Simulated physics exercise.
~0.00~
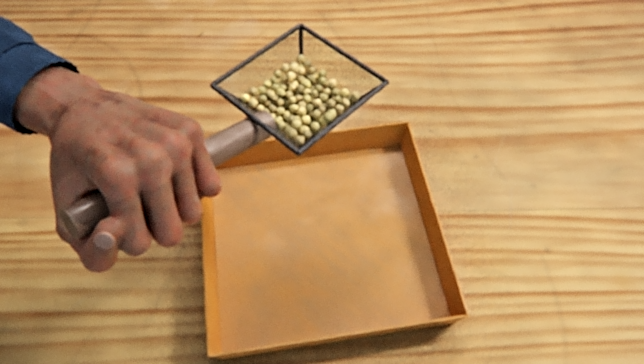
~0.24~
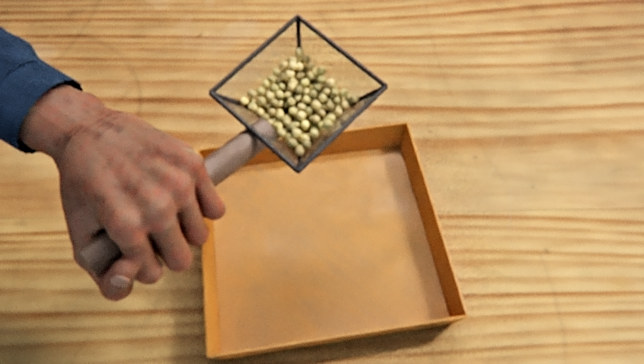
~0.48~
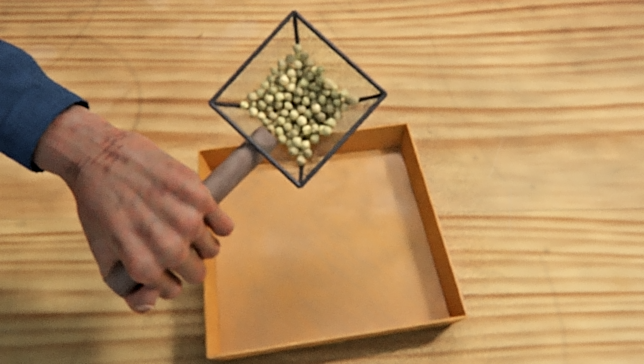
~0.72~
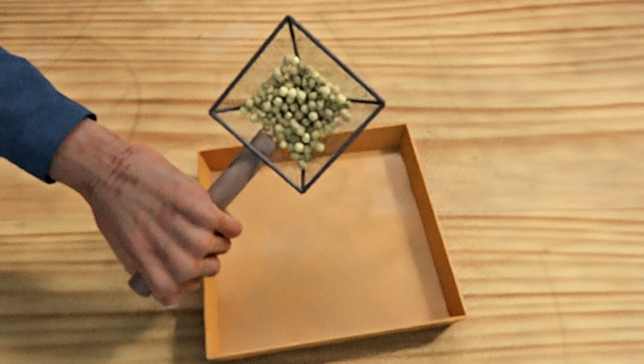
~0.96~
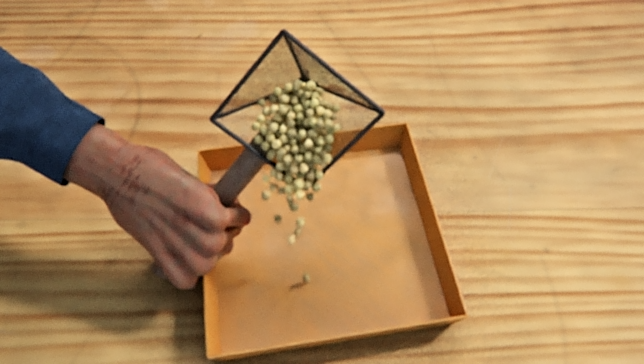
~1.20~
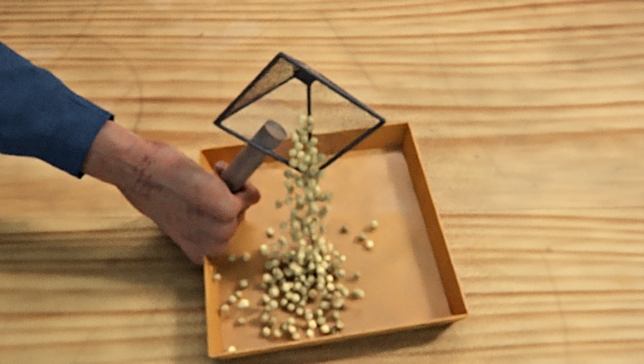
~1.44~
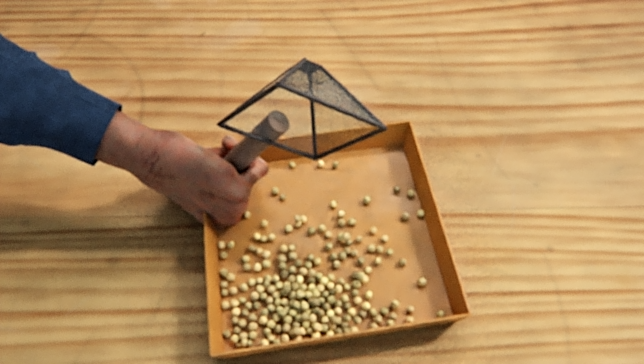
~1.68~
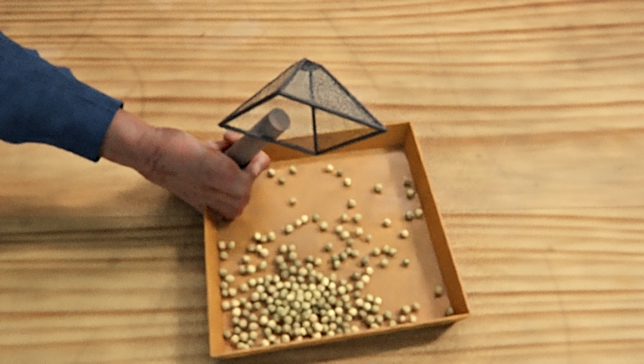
On a wooden table, a hand in a blue sleeve steadily tipped a flared scoop of pale soya beans over a square orange tray until they poured out, scattered and settled mostly near the tray's lower left, leaving the upturned scoop empty.
